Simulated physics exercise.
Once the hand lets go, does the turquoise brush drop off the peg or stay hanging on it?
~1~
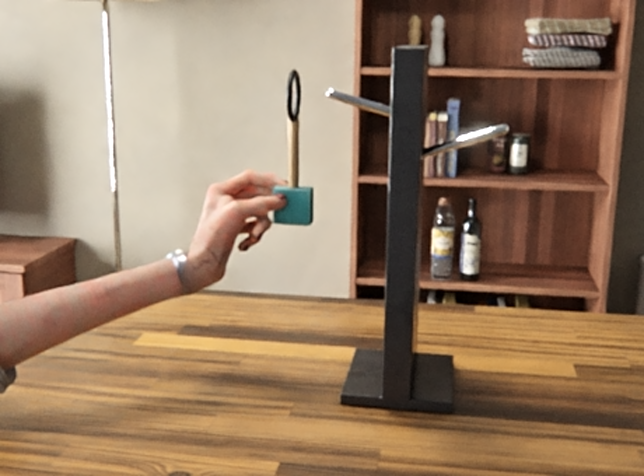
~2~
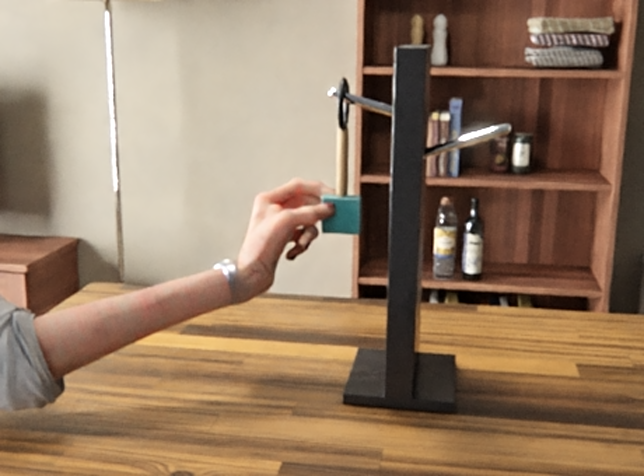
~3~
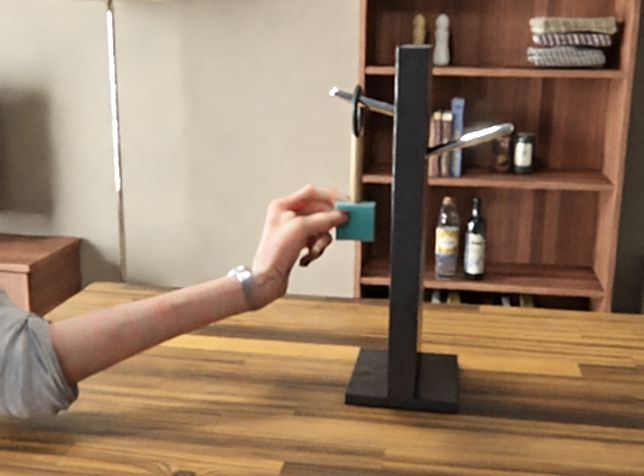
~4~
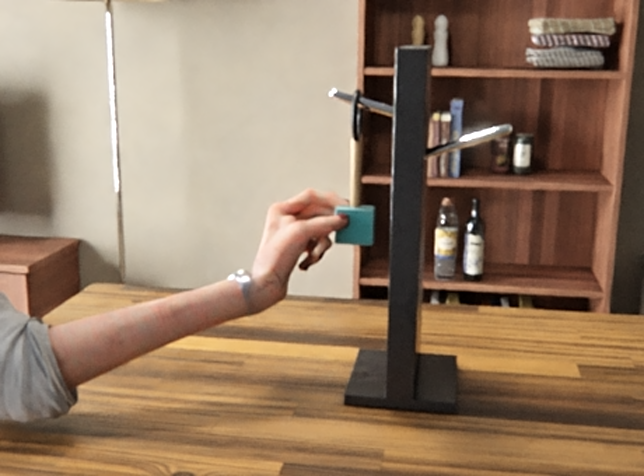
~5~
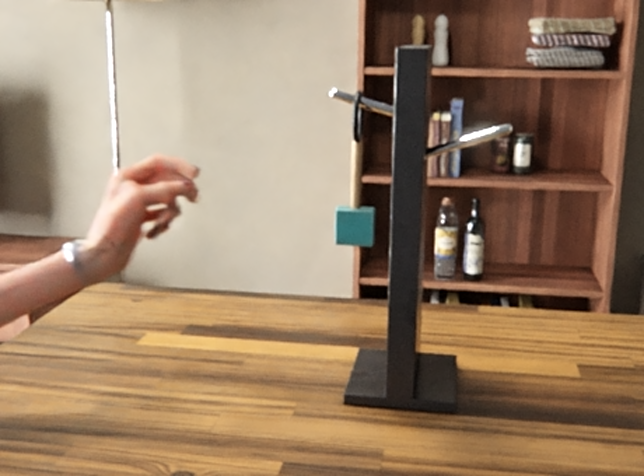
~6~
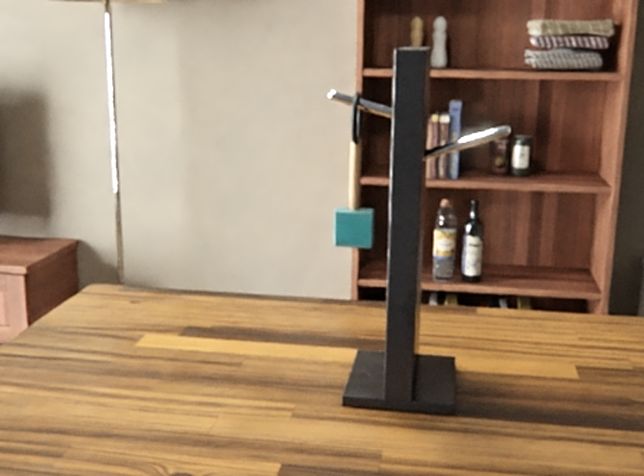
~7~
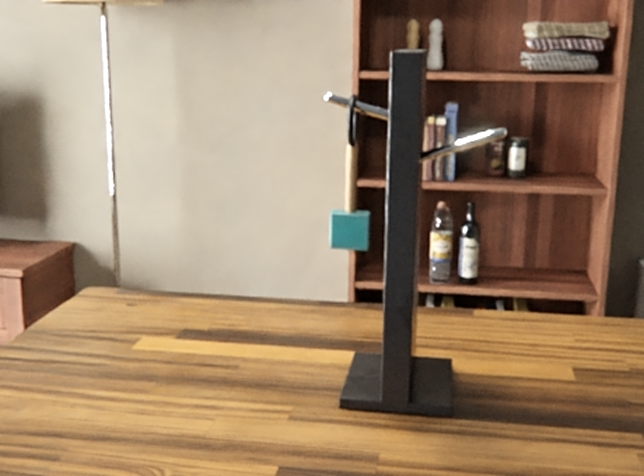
The turquoise brush stays hanging by its ring on the left peg after the hand has drawn away.
